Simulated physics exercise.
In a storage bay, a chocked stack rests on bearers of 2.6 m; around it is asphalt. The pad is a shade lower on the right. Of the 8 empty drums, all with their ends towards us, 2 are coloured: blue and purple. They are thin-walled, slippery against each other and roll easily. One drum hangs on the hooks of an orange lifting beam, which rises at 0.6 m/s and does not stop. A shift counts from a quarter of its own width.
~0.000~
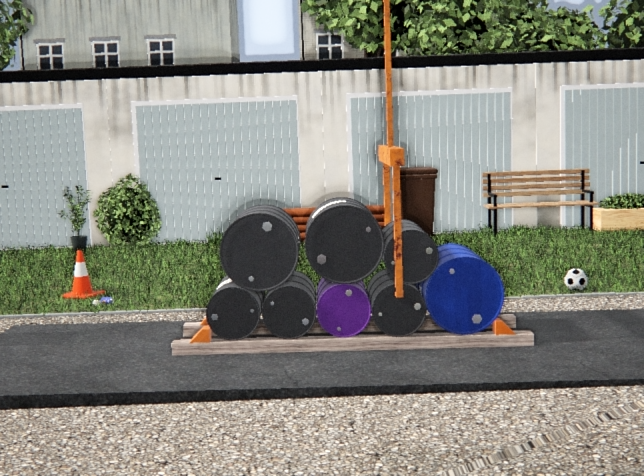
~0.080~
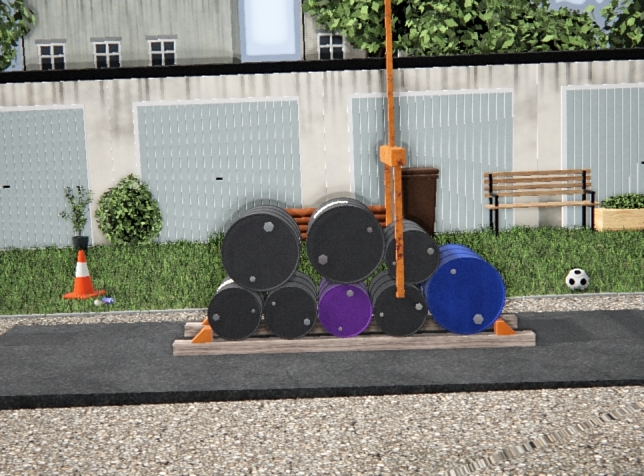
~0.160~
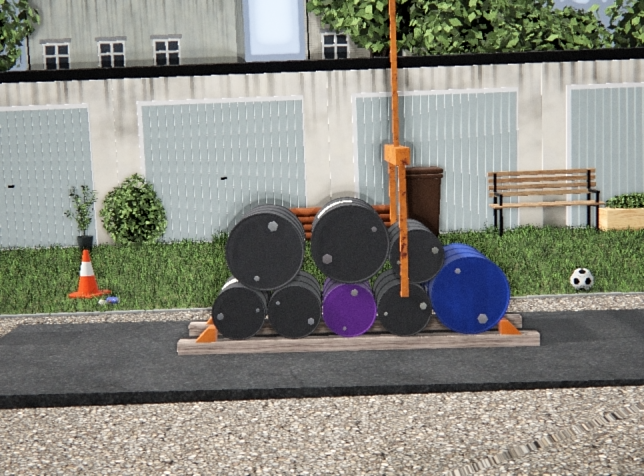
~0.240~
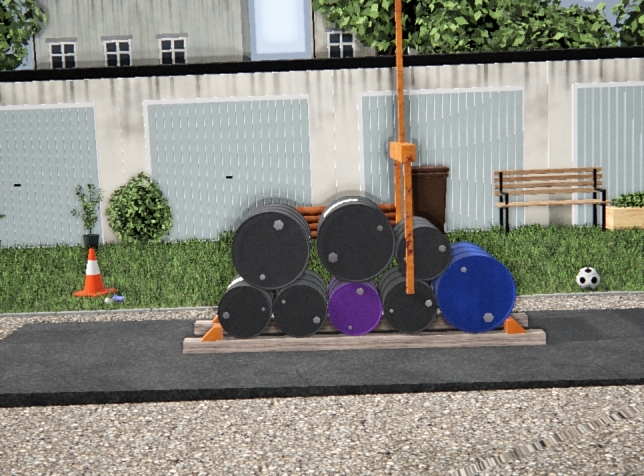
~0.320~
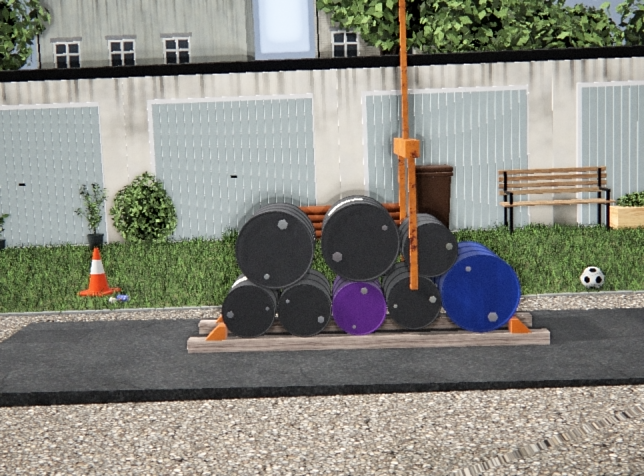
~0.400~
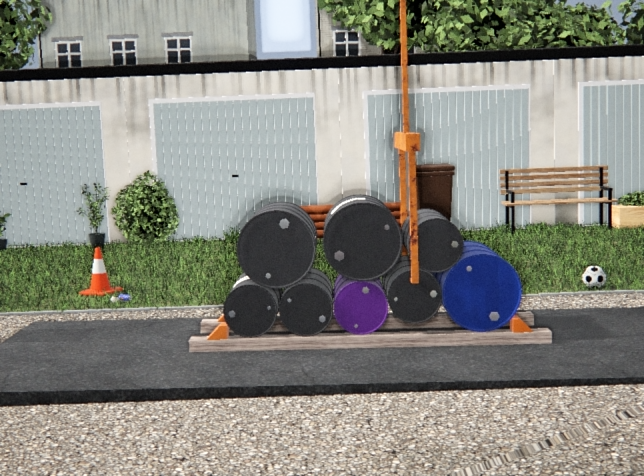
On an asphalt strip beside a grassy verge, dark drums lay stacked with a purple and a blue one, then an orange lifting beam slowly raised the dark drum between those two slightly.
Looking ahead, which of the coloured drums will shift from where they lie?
Blue holds its place. Purple moves out of place.
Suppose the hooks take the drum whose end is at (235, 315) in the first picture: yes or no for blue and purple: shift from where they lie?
Then blue no, purple no.
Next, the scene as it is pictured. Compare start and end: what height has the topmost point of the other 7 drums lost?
Some 5 cm lower.
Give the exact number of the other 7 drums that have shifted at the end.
The count is 3.
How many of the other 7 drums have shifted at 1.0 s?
1 by then.
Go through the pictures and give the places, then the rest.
In the first picture, blue at (465, 296), purple at (344, 312); hooked one at (399, 310); the pad is a shade lower on the right; 5 of the 8 form the bottom row.
In the second picture, blue at (467, 297), purple at (345, 312); hooked one at (400, 310).
In the third picture, blue at (471, 296), purple at (350, 311); hooked one at (405, 310).
In the fourth picture, blue at (477, 295), purple at (355, 310); hooked one at (410, 307), up 2 cm.
In the fifth picture, blue at (481, 294), purple at (360, 310); hooked one at (414, 303), up 4 cm.
In the sixth picture, blue at (483, 294), purple at (361, 309); hooked one at (415, 296), up 8 cm.
After 1.0 s, blue is unmoved; purple is 2 cm further right; 1 other dislodged.
After 1.8 s, purple is 14 cm further right; no change for blue; 2 others dislodged.
At rest (2.6 s), blue is where it was; purple is 40 cm further right; 3 others dislodged.
